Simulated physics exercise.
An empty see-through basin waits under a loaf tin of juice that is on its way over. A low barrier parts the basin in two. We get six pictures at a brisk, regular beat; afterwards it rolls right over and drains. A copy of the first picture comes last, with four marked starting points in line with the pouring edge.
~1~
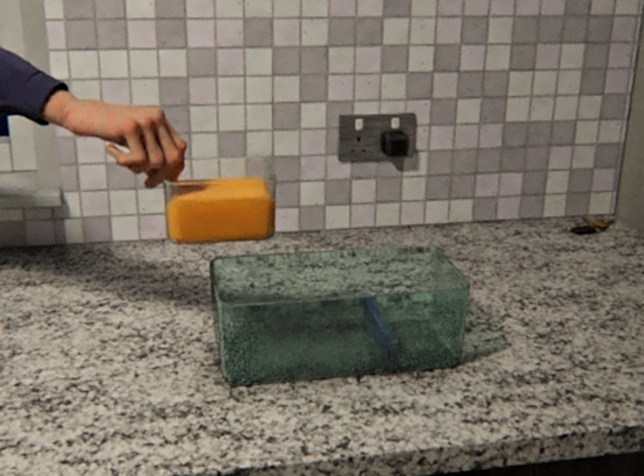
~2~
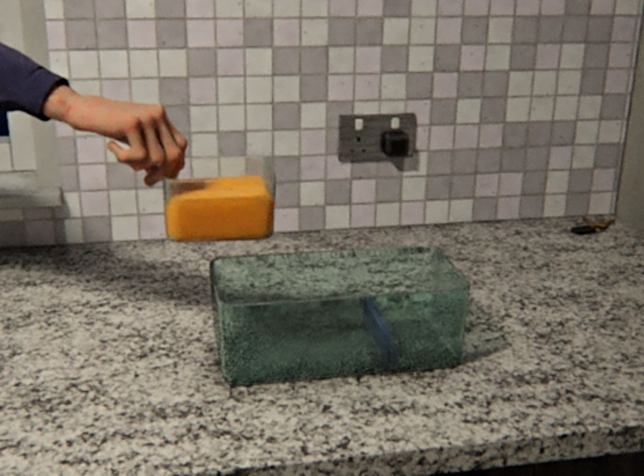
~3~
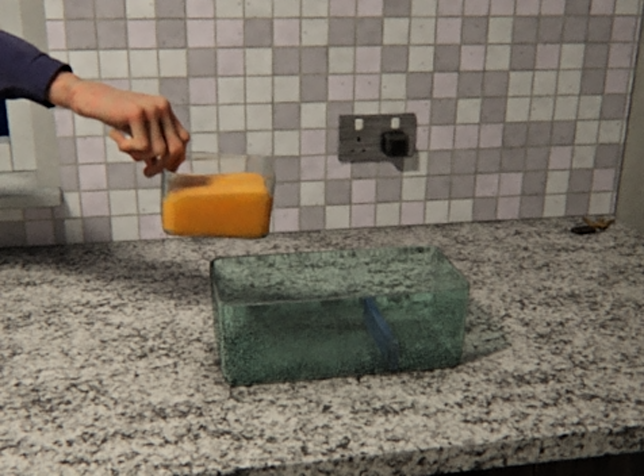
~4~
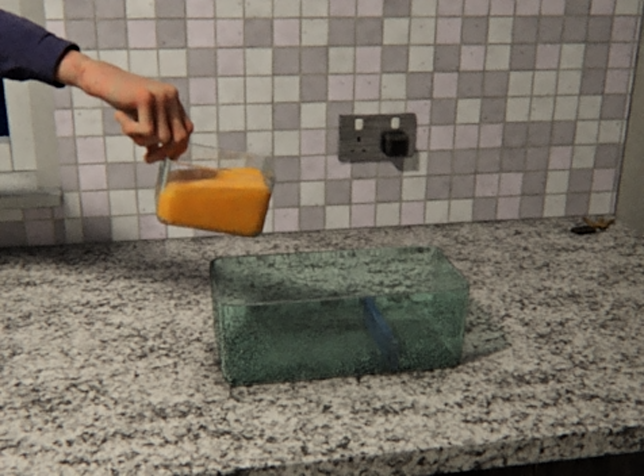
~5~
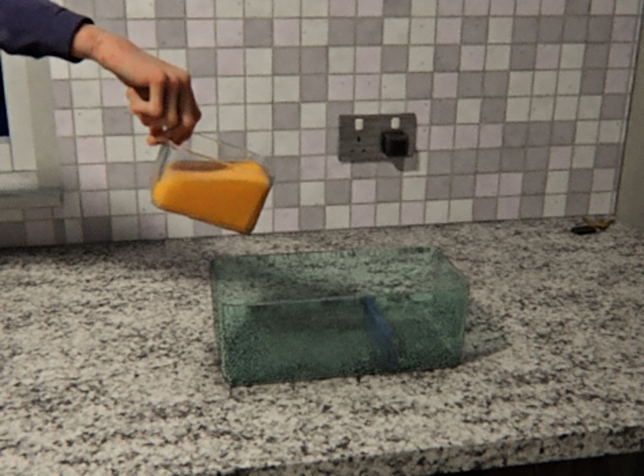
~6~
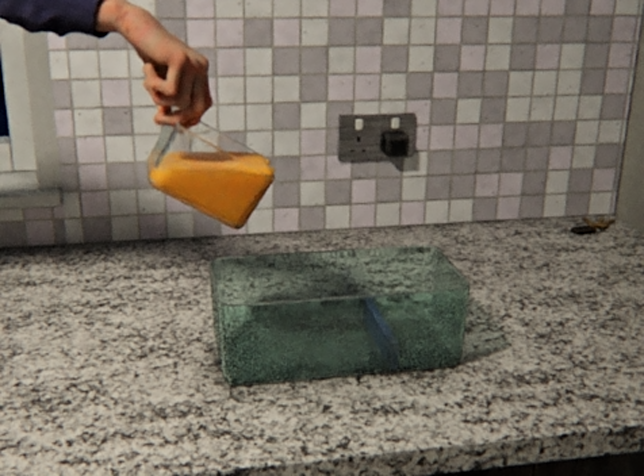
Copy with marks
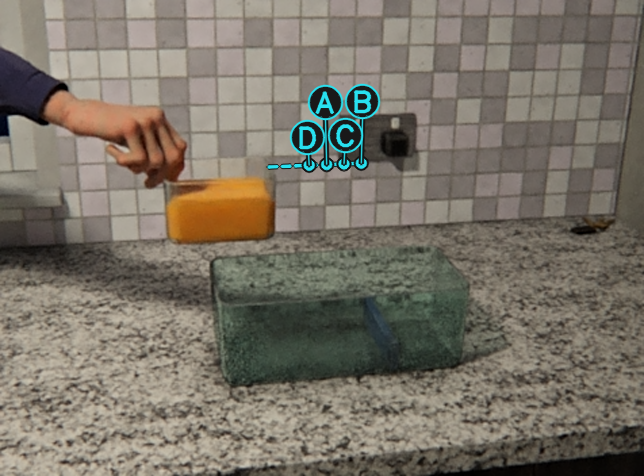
Hand tilting a clear loaf tin of orange juice gradually down to the right above a see-through basin on a speckled counter.
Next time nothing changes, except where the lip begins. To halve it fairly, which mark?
The answer is place D.
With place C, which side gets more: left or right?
The right side.
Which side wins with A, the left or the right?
The right side.
On the marked copy, A at (326, 164); B at (361, 163); C at (344, 163); D at (309, 165).
With A, about 21 % ends left of the wall and 77 % right of it.
With B, about 27 % ends left of the wall and 72 % right of it.
With C, about 21 % ends left of the wall and 78 % right of it.
With D, about 47 % ends left of the wall and 51 % right of it.
